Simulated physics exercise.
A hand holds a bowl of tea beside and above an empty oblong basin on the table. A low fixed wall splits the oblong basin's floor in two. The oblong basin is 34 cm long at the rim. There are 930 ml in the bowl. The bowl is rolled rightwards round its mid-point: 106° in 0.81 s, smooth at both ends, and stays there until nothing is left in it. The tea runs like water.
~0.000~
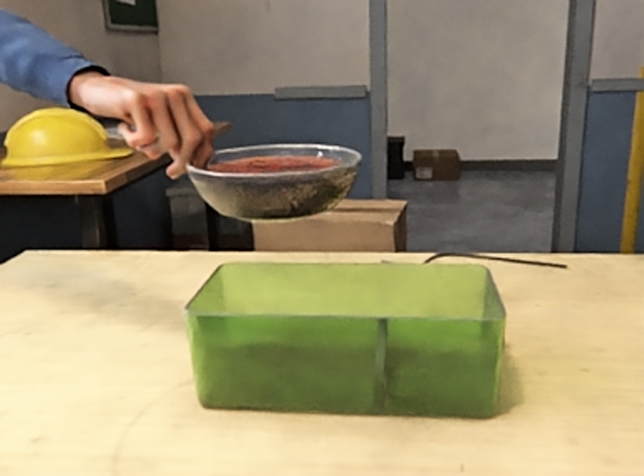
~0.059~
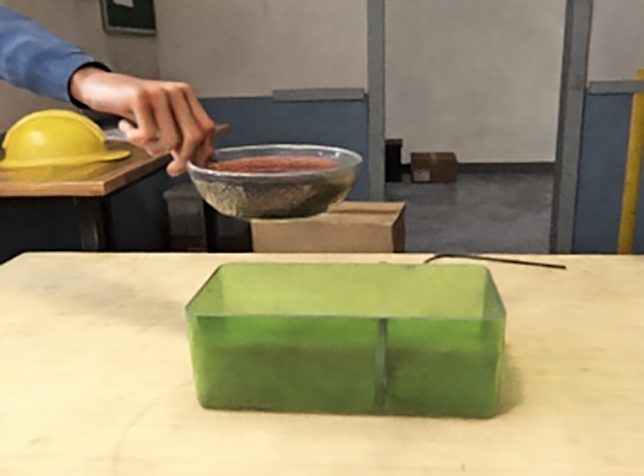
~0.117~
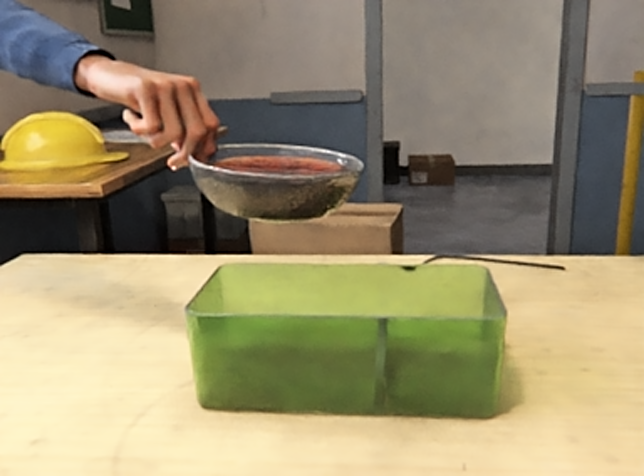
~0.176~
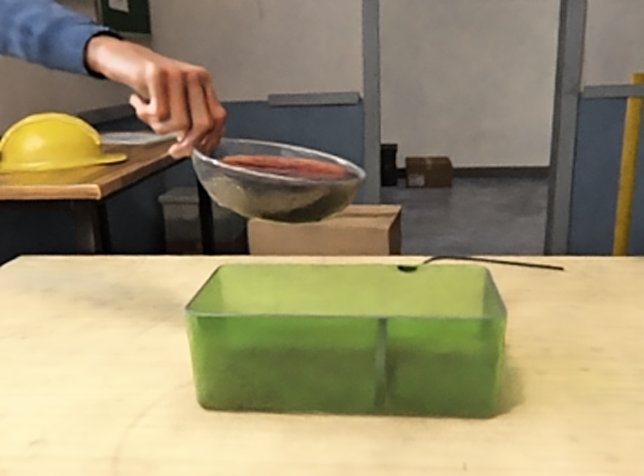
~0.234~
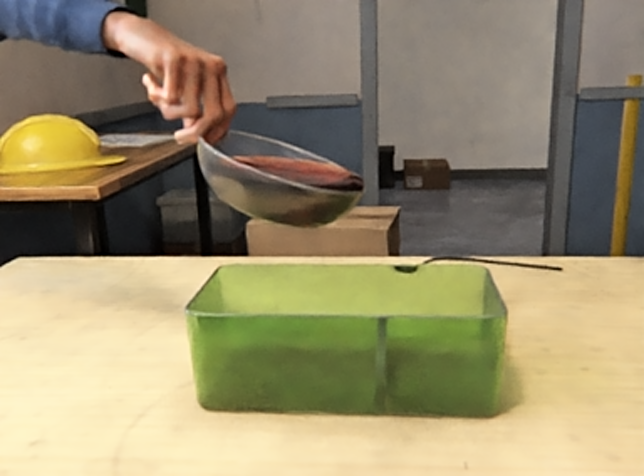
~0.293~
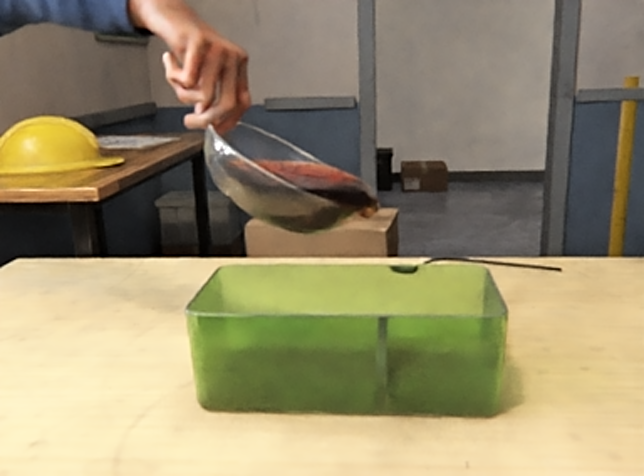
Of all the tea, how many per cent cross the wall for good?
The far part has some 57 per cent.
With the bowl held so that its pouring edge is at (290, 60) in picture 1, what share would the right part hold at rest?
In that case some 25 per cent.
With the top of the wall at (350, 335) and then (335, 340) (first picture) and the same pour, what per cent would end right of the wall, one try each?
In turn about 80 and 85 per cent.
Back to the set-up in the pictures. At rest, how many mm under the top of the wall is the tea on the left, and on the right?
Left about 30 mm, right about 14 mm.
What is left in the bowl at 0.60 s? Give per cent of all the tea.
About 5 per cent.
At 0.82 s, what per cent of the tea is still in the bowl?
About 0 per cent.
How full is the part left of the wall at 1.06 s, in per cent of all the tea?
About 38 per cent.
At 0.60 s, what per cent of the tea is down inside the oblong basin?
Near 80 in a hundred.
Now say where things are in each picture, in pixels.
In the first picture, it leans 0°; its right rim is at (360, 160); the tea meets the walls at (199, 170) and (356, 169); the oblong basin's rim runs from (204, 287) to (496, 290); the wall's top is at (381, 346).
In the second picture, it leans 1°; its right rim is at (361, 162); the tea meets the walls at (199, 169) and (357, 170).
In the third picture, it leans 5°; its right rim is at (362, 168); the tea meets the walls at (201, 166) and (359, 173).
In the fourth picture, it leans 12°; its right rim is at (364, 177); the tea meets the walls at (204, 164) and (361, 176).
In the fifth picture, it leans 20°; its right rim is at (364, 190); the tea meets the walls at (210, 163) and (366, 182); 1 per cent is over the edge.
In the sixth picture, it leans 31°; its right rim is at (362, 205); the tea meets the walls at (218, 166) and (347, 188); 10 per cent is over the edge.
After 0.60 s the tilt is 89° and 5 per cent is still to pour, 13 is left of the wall and 68 right of it.
After 0.82 s the tilt is 106° and 0 per cent is still to pour, 30 is left of the wall and 61 right of it.
After 1.06 s the tilt is 106° and 0 per cent is still to pour, 37 is left of the wall and 60 right of it.
After 1.31 s the tilt is 106° and 0 per cent is still to pour, 39 is left of the wall and 58 right of it.
In the end 40 per cent lies left of the wall, 57 right of it and 3 outside.
